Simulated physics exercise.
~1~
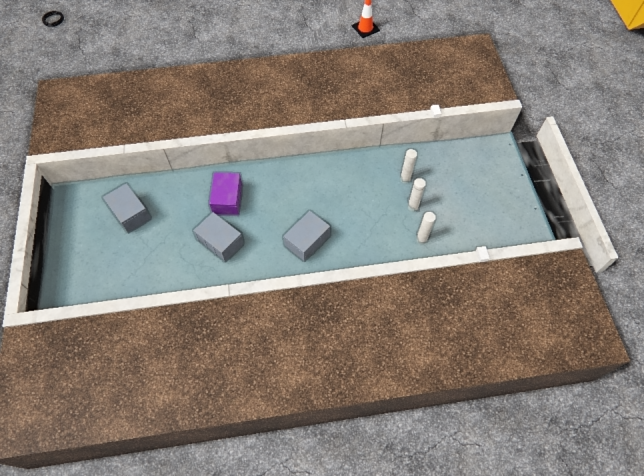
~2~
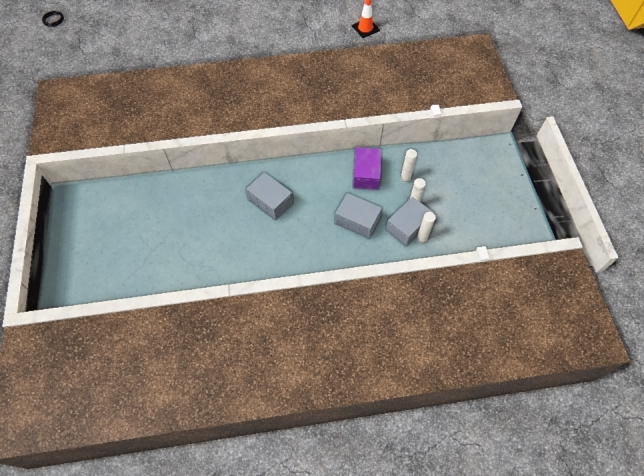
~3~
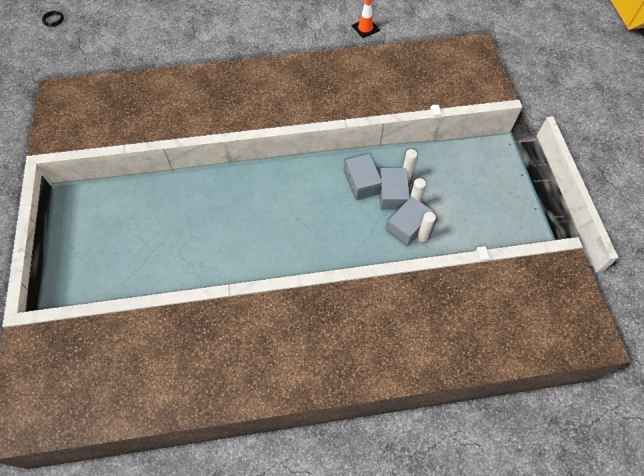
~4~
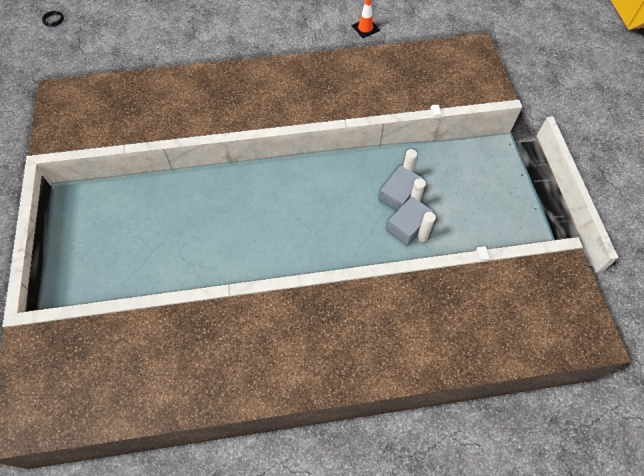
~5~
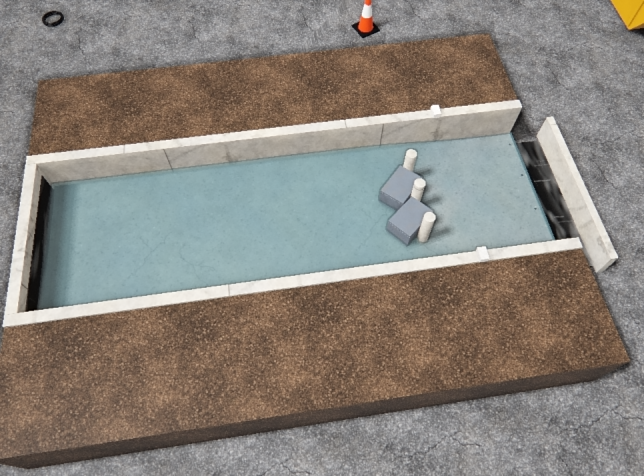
A water channel carries four blocks right; the purple and one gray vanish, two lodge at posts.
